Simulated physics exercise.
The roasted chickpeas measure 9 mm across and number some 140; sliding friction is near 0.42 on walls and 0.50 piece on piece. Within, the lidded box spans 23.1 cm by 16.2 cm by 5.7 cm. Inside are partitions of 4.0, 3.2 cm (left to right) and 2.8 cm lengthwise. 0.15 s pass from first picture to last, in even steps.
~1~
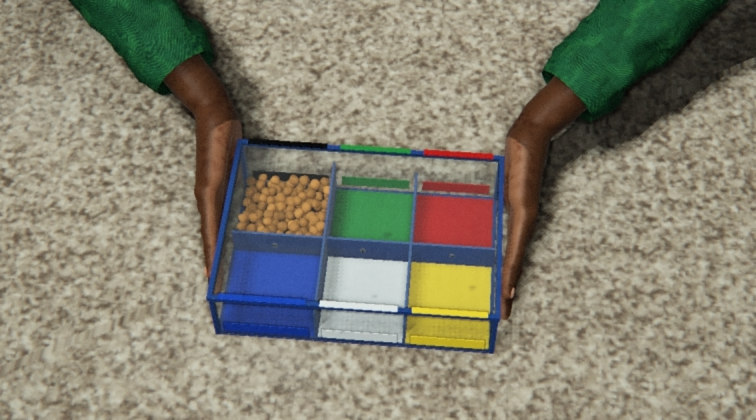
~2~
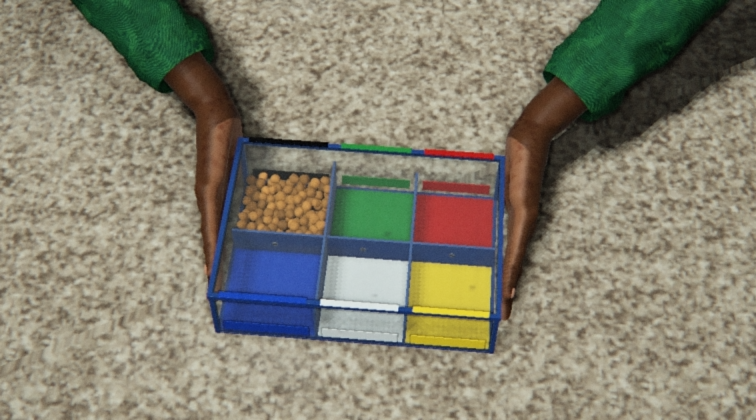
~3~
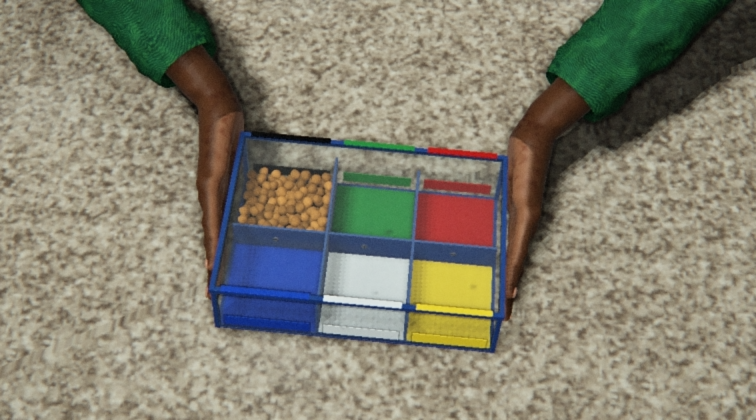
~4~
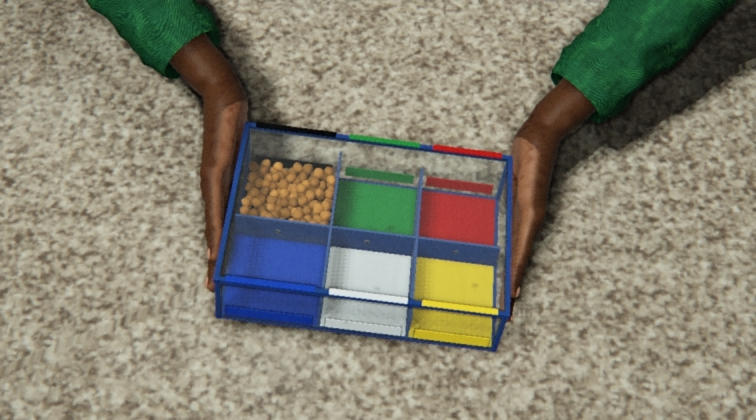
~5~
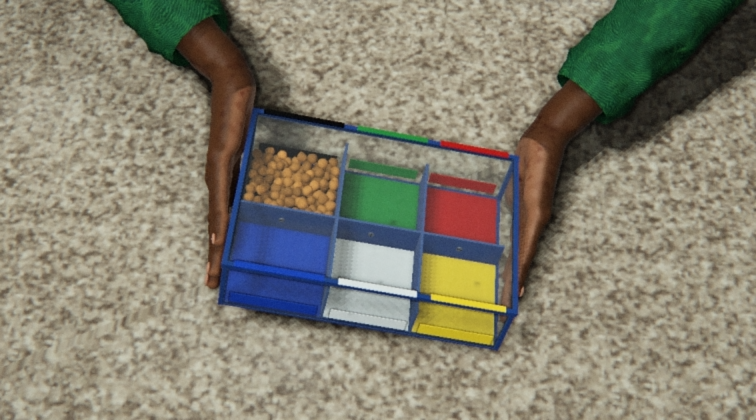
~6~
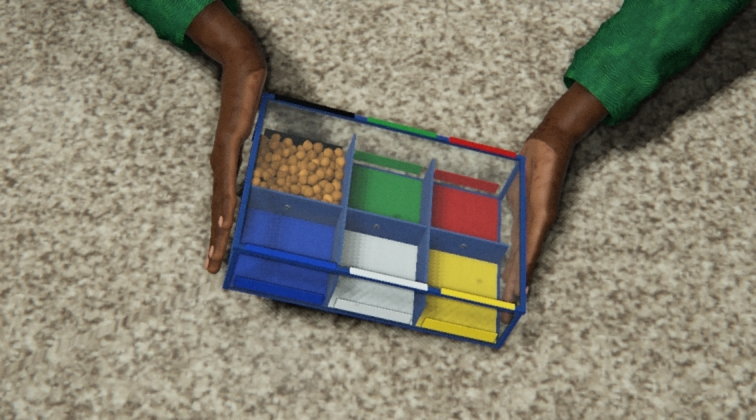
Two hands in green sleeves gradually tilting a clear-lidded box with six coloured compartments, roasted chickpeas staying in the black one.
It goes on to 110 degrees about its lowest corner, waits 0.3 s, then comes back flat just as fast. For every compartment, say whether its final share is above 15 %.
Red compartment: Succeeds; blue compartment: Fails; green compartment: Fails; yellow compartment: Fails; white compartment: Fails; black compartment: Succeeds.
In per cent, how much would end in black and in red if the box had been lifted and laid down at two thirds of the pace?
Result: Black = 60 %; red = 30 %.
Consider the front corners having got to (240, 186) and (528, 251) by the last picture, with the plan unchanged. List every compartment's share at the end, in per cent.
Each compartment ends with, in per cent, red 5, blue 0, green 0, yellow 0, white 0 and black 95.
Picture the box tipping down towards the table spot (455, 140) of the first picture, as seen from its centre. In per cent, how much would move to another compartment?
About 10 per cent.
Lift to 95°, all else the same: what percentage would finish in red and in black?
Result - red 20 %, black 75 %.
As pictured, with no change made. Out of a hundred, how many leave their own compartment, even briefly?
Roughly 35 in a hundred.
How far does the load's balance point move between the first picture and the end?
I'd put the distance at roughly 6.5 cm.
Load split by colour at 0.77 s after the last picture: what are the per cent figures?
In per cent: Red 15, blue 0, green 5, yellow 0, white 0, black 80.
Then, 0.77 s after the last picture, tilt 110 degrees; red 15 %, green 5 %, black 80 %.
Then, 1.28 s after the last picture, tilt 61 degrees; red 25 %, green 5 %, black 70 %.
Then, 1.86 s after the last picture, tilt 0 degrees; red 25 %, green 5 %, black 65 %.
In the end, red 25 %, blue 0 %, green 5 %, yellow 0 %, white 0 %, black 65 %.
